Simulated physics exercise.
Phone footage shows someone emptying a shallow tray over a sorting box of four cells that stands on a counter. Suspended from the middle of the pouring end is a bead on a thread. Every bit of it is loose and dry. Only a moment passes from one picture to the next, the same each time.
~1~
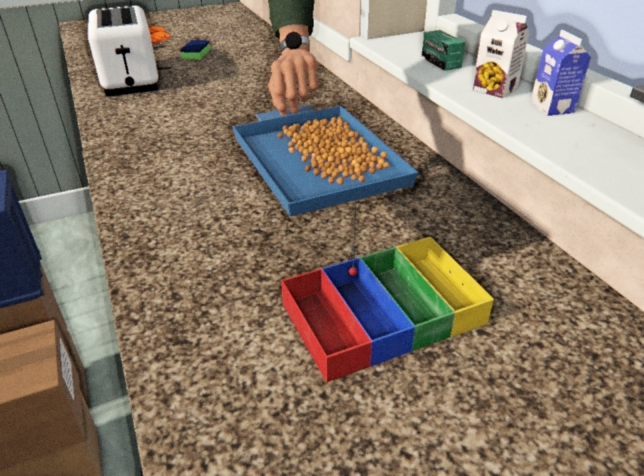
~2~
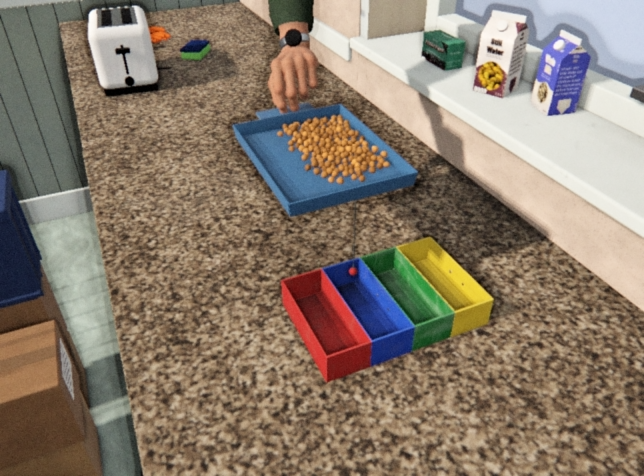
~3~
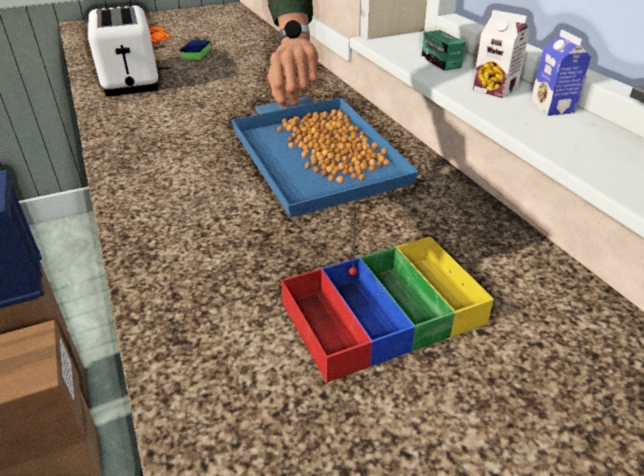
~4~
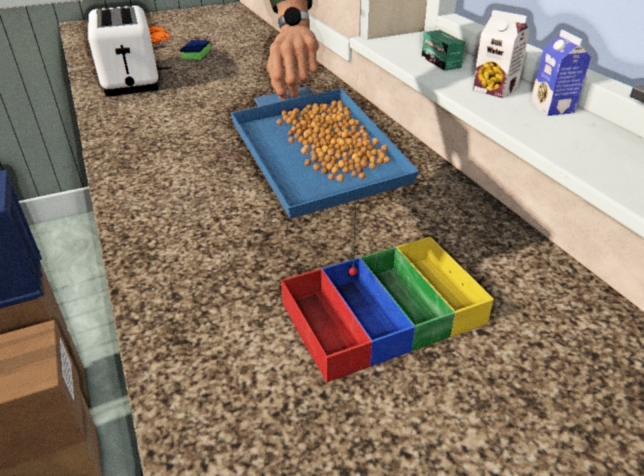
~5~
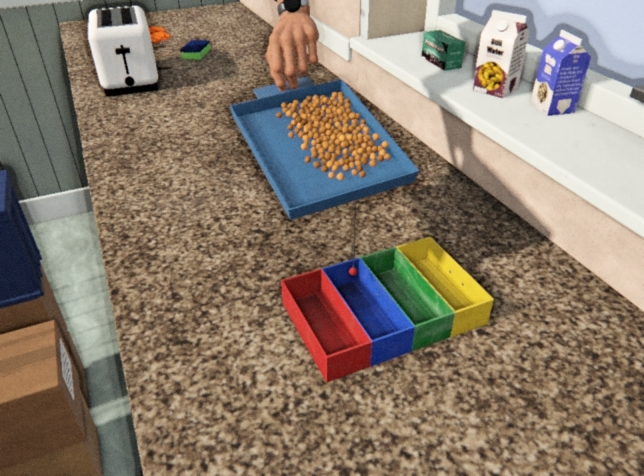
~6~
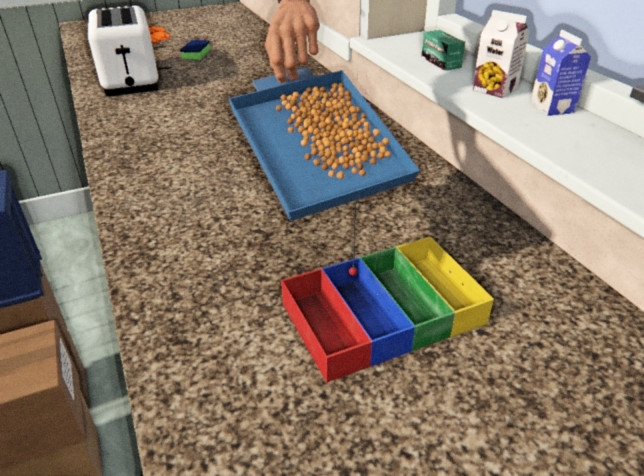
On a speckled kitchen counter, a hand gradually tilting a blue tray of roasted chickpeas slightly toward a four-coloured sorting box.
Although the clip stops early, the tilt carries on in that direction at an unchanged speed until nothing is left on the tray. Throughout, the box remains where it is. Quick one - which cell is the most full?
The red one is.
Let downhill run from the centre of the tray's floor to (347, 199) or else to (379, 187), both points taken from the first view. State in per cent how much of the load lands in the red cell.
In order: About 20, then 0 percent.
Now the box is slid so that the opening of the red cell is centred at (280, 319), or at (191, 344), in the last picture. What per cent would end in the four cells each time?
100 %, 70 %.
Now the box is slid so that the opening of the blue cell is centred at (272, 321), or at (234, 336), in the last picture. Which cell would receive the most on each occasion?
Attempt 1 - the green cell; attempt 2 - the cell in yellow.
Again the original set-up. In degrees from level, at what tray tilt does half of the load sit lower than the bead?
About 115° of tilt.
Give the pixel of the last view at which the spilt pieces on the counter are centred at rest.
Close to pixel (261, 356) in the last view.
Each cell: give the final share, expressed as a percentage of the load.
Red cell: Roughly 50; blue cell: Roughly 30; green cell: Roughly 0; yellow cell: Roughly 0.
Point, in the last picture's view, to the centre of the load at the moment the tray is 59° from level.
The middle of the load sits near (337, 168).
Soon, tray tipped steeply; nearly all on the tray; a stray few falling or outside the box.
A while on, tray tipped right over; nearly all on the tray; a stray few in the red cell; a stray few falling or outside the box.
Towards the end, tray tipped past a quarter turn; about half in the red cell; about a quarter in the blue cell; a stray few in the green cell; a small part falling or outside the box.
Finally, tray tipped past a quarter turn; about half in the red cell; about a quarter in the blue cell; a stray few in the green cell; none in the yellow cell; a small part outside the box.
